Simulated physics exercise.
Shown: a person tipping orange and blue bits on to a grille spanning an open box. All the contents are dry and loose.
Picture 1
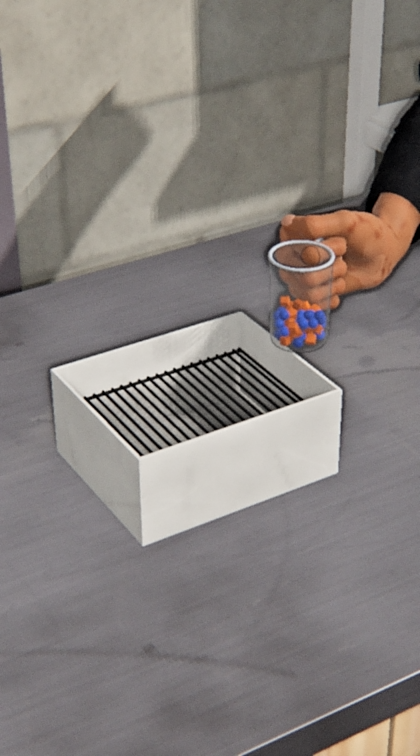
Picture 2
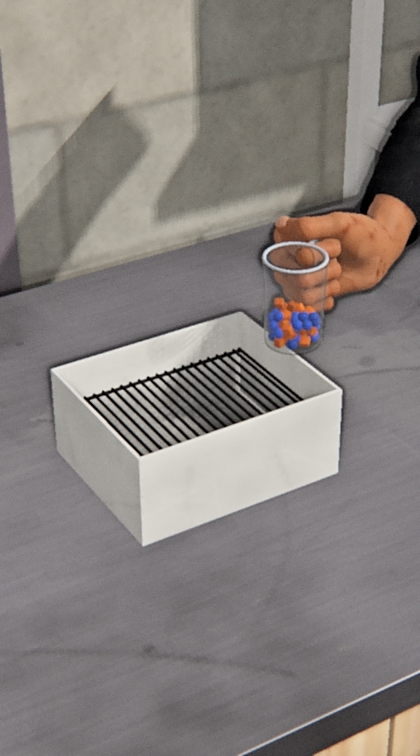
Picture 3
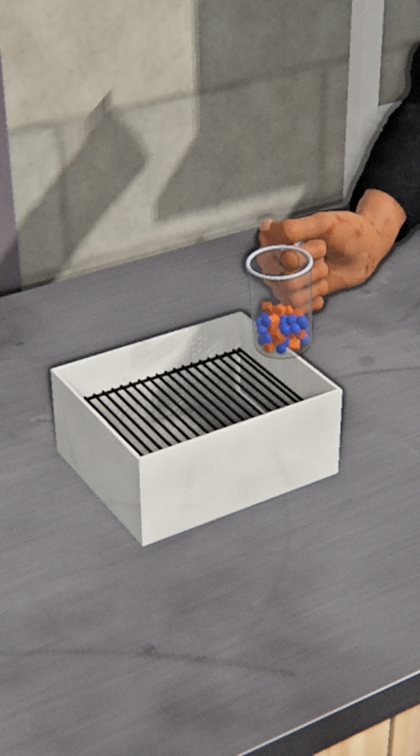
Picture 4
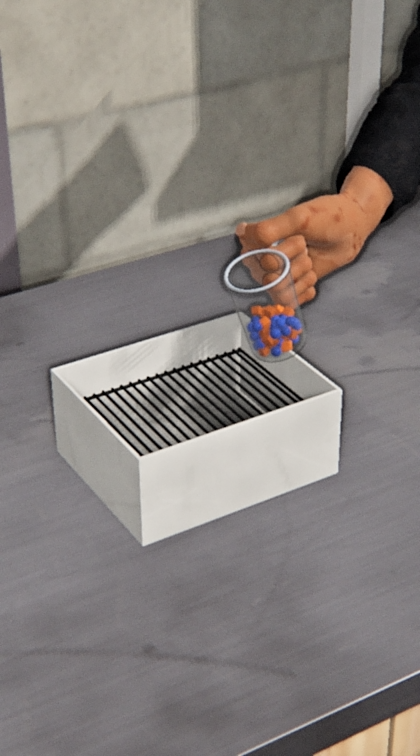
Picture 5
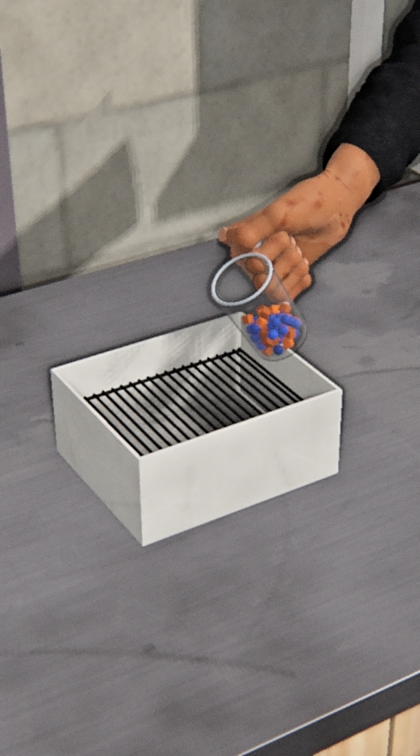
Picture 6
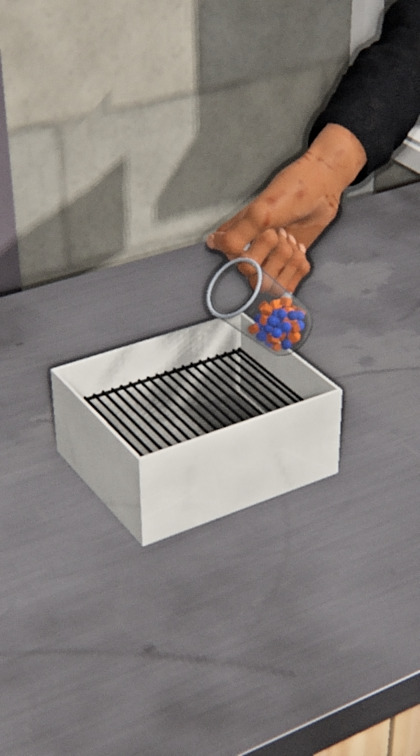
On a grey worktop before a pale block wall with shadows across it, seen from above at an angle by a still camera, sits an open white box with a dark wire rack inside. At the right, a hand in a dark sleeve is beside a clear cup of small orange and blue pieces. The cup moves slightly left with the hand, then tilts steadily leftward over the box's back corner, the pieces shifting inside.
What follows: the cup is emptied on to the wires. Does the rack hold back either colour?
Color orange: Kept on top. Blue: Kept on top.
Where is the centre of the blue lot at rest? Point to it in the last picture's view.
At about (208, 401).
Then, 0.31 s after the last picture, orange ones, all in the cup; blue ones, all in the cup.
Then, 0.70 s after the last picture, orange ones, all in the cup; blue ones, all in the cup.
Then, 1.11 s after the last picture, orange ones, about two thirds in the cup, about a third on or over the wires; blue ones, most in the cup, about a quarter on or over the wires.
At rest, orange ones, all on the wires, none under the rack; blue ones, all on the wires, none under the rack.
